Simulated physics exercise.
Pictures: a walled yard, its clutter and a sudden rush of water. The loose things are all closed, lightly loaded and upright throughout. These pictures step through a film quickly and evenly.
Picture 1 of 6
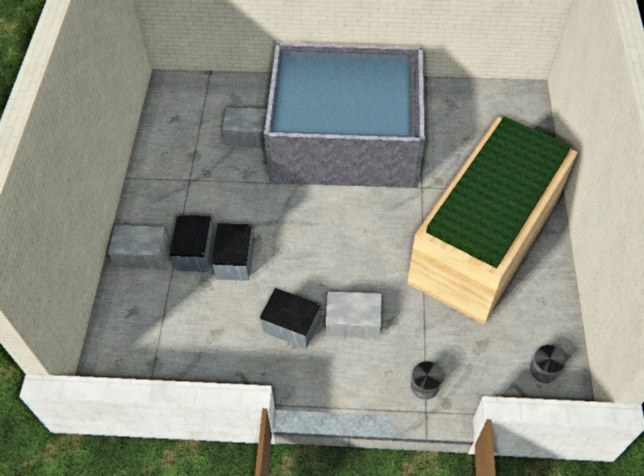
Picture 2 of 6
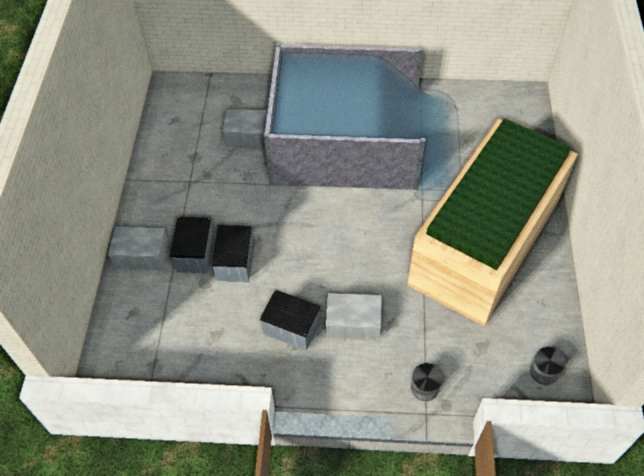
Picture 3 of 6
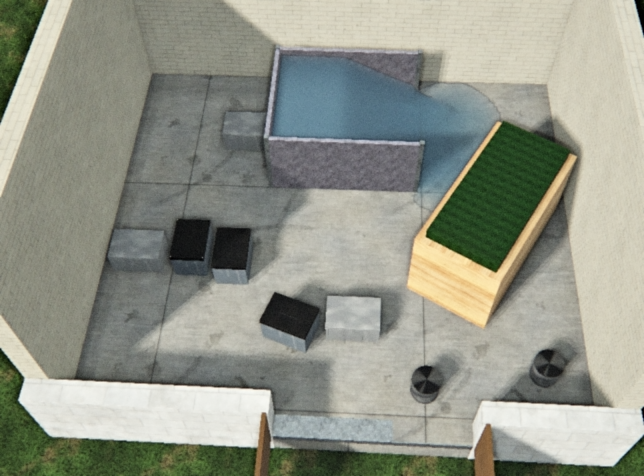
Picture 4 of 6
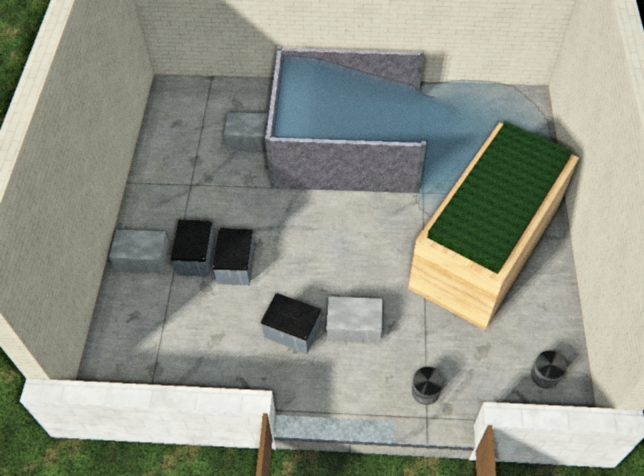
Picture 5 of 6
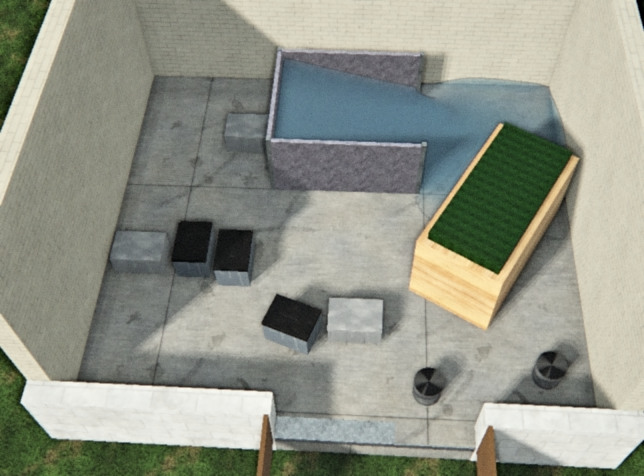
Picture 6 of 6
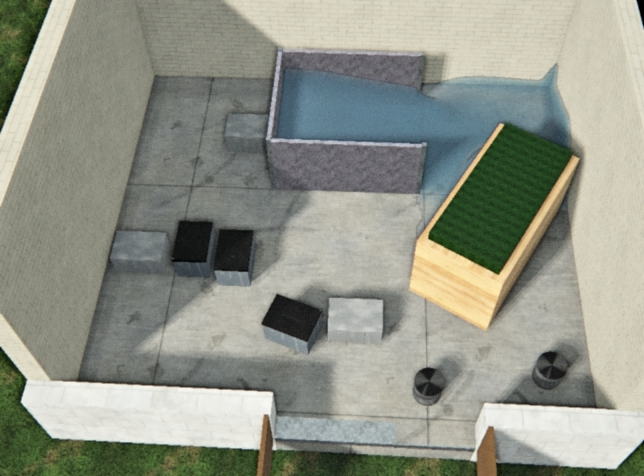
At first, water fills a raised stone tank at the back of a walled yard scattered with grey and black boxes. Then the tank's right side is open and water pours out, spreading behind the grass-topped wooden block to the right wall, while the boxes and two round pails stay put.
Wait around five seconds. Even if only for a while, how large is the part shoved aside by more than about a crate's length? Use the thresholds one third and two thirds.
I'd put it between one third and two thirds.
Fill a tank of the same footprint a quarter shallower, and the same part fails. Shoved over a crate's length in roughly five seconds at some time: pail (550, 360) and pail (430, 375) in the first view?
Covered that distance; covered that distance.
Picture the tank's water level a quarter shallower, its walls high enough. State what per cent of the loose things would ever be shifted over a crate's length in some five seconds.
By my count, 20 %.
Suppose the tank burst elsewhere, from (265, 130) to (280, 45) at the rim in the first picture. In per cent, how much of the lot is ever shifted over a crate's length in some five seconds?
Estimate: Roughly 100 per cent.
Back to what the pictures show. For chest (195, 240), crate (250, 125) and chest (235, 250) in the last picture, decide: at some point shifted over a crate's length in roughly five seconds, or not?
As listed: Falls short, falls short and falls short.
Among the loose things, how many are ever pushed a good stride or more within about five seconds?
4 in total.
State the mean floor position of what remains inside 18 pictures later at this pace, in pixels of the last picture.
At about (276, 296).
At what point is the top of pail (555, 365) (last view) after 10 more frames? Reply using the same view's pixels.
Close to (538, 402).
A moment on, 0 of 8 are well off their spots; 0 afloat.
Next, 0 of 8 are well off their spots; 1 afloat.
Later, 1 of 8 are well off their spots; 2 afloat.
In the end, 4 of 8 are well off their spots, and 4 have been at some point; 0 afloat.
